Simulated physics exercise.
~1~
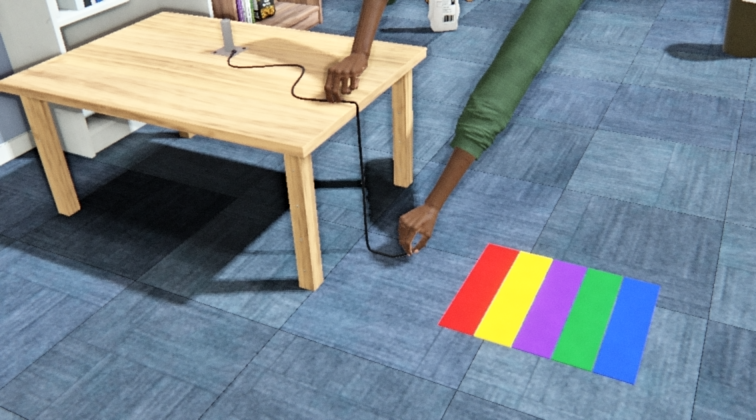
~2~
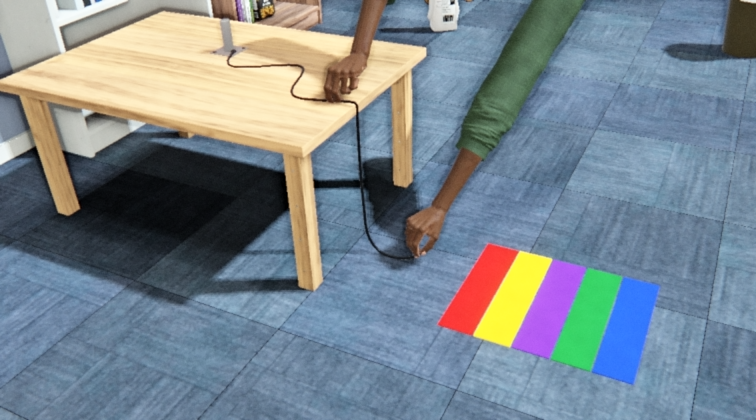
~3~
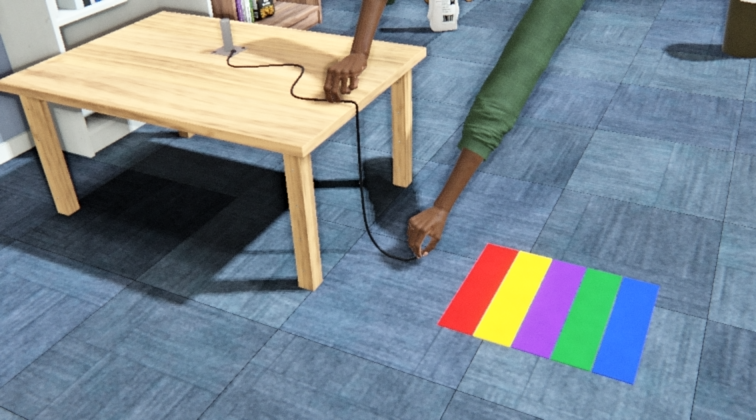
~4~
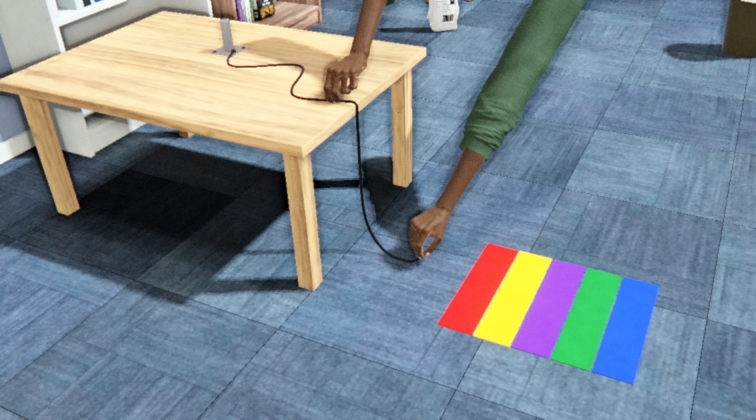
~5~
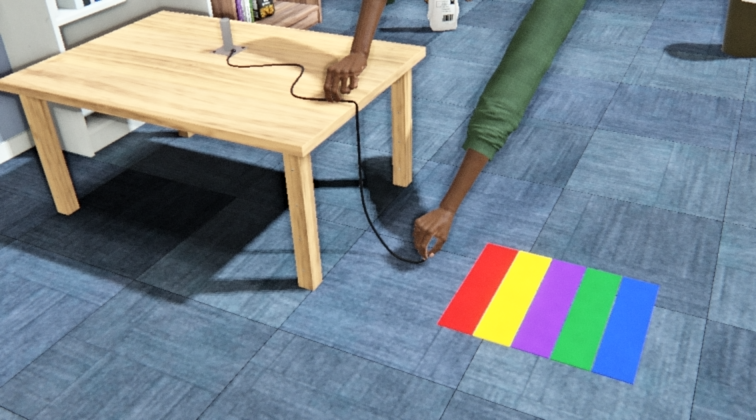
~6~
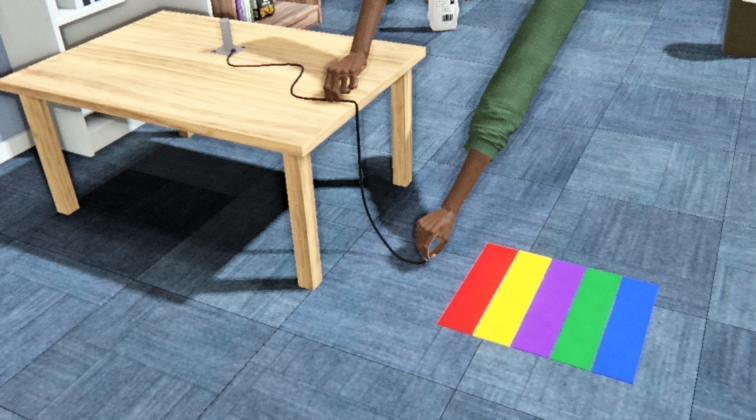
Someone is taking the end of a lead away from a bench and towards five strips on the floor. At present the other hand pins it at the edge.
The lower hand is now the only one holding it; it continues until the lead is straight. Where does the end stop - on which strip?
On the green strip.
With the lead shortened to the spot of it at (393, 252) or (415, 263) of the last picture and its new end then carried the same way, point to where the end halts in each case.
Estimated pixels: (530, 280) then (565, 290).
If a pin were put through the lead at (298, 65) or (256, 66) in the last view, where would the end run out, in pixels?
(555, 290), then (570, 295).
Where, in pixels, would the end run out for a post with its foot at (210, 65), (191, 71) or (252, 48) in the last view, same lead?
Near (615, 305); near (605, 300); near (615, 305).
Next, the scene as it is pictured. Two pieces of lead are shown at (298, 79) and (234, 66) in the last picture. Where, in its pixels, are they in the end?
Result - first point (341, 83), second point (266, 60).
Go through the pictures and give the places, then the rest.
The first frame shows end (412, 252); red (465, 313); yellow (501, 324); purple (539, 335); green (578, 346); blue (619, 358).
The second frame shows end (420, 254); lead through (228, 62) (292, 65) (292, 90) (350, 103) (361, 170) (369, 236).
The third frame shows end (422, 254).
The fourth frame shows end (424, 255); lead through (228, 62) (292, 65) (292, 90) (350, 102) (360, 170) (373, 236).
The fifth frame shows end (428, 255).
The sixth frame shows end (430, 256); lead through (228, 61) (291, 65) (292, 89) (349, 102) (360, 169) (381, 236).
Soon after, end near (528, 282); over yellow.
After that, end near (572, 294); over purple.
At the stop, end near (597, 300); over green. Over green.
